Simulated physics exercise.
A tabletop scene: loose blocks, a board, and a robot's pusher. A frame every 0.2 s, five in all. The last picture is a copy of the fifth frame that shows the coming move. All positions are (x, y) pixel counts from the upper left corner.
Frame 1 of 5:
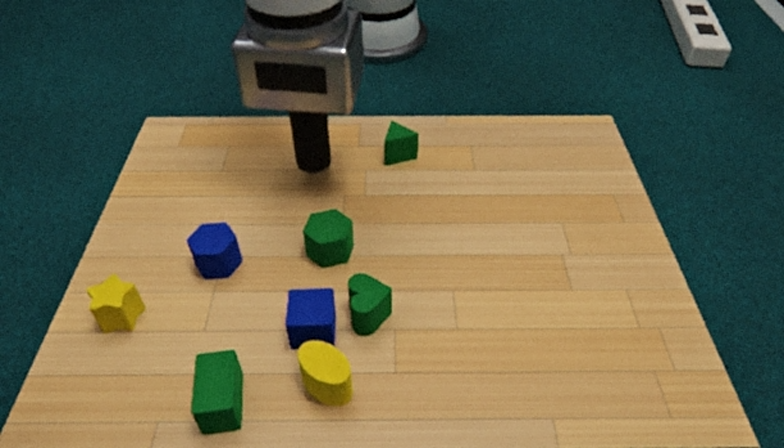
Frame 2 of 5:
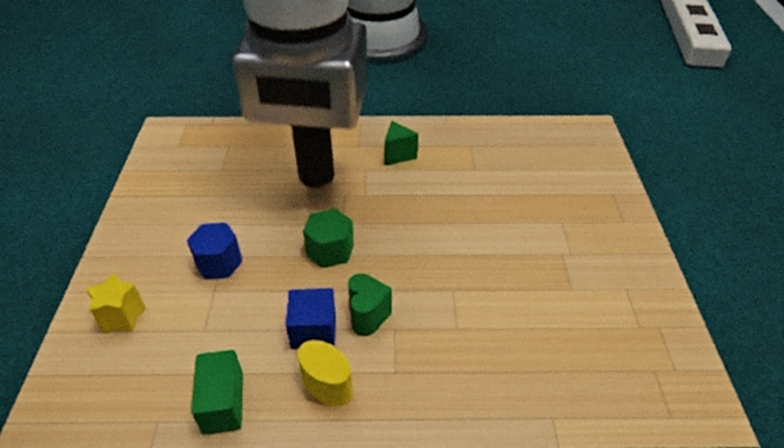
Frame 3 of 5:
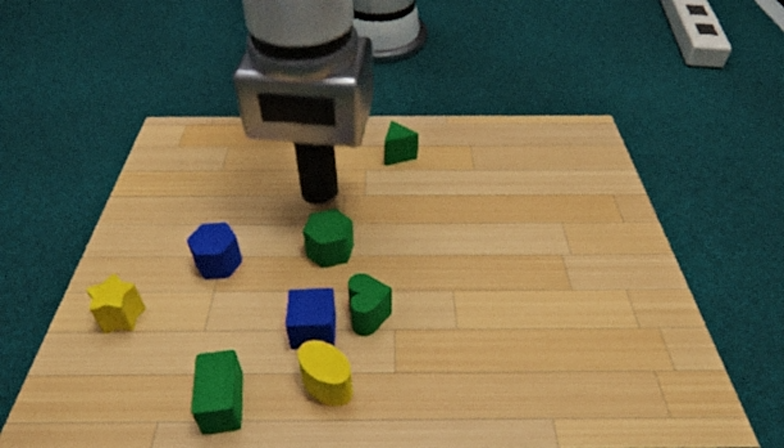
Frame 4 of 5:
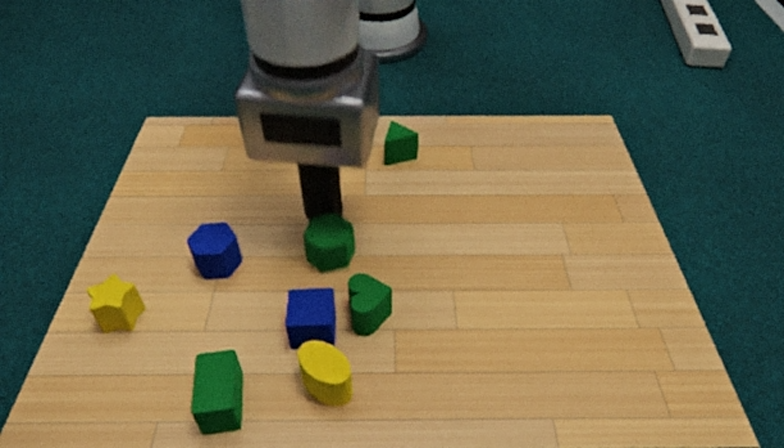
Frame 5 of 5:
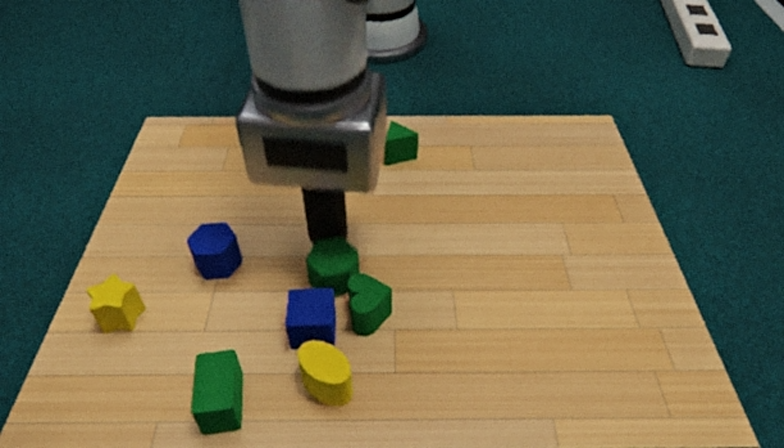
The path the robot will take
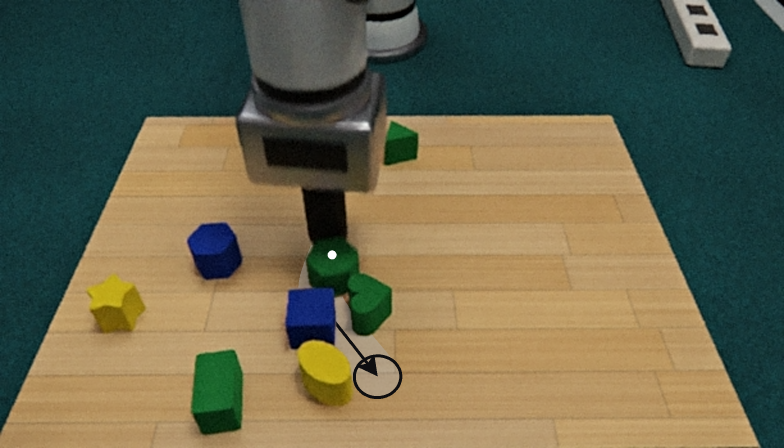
A light wooden tabletop over dark green flooring is seen from above at an angle by a still camera. A green triangular block sits at the back, blue and green six-sided blocks midway, a yellow star at left, and a blue square, green heart, yellow ellipse and green oblong nearer. The robot's dark pusher moves forward from the back, meets the green six-sided block and pushes it a short way nearer.
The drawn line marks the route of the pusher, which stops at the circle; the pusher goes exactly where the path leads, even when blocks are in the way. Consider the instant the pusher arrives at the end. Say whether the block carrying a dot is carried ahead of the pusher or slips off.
My guess is it keeps its place ahead of the pusher.
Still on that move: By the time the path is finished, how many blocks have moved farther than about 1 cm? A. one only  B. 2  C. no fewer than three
My answer is option C.
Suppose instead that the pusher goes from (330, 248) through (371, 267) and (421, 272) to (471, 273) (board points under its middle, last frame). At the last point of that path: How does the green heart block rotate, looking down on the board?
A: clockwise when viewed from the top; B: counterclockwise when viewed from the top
The answer is B.
The drawn path runs from (330, 248) via (319, 290) and (343, 332), ending at (378, 376); the dot is on the green six-sided block.
On the path given first. One third of the way, pusher (317, 276); blue square block (304, 329), turned 35° clockwise; yellow elliptical block (321, 374), turned 25° anticlockwise; green six-sided block (338, 297), turned 15° anticlockwise; green heart block (387, 312), turned 35° anticlockwise.
Two thirds of the way, pusher (342, 319); blue square block (299, 346), turned 60° clockwise; yellow elliptical block (319, 381), turned 45° anticlockwise; green six-sided block (362, 346); green heart block (411, 328), turned 120° anticlockwise.
At the end, pusher (377, 363); blue square block (299, 346), turned 60° clockwise; yellow elliptical block (319, 386), turned 30° anticlockwise; green six-sided block (397, 398); green heart block (416, 333), turned 140° anticlockwise.
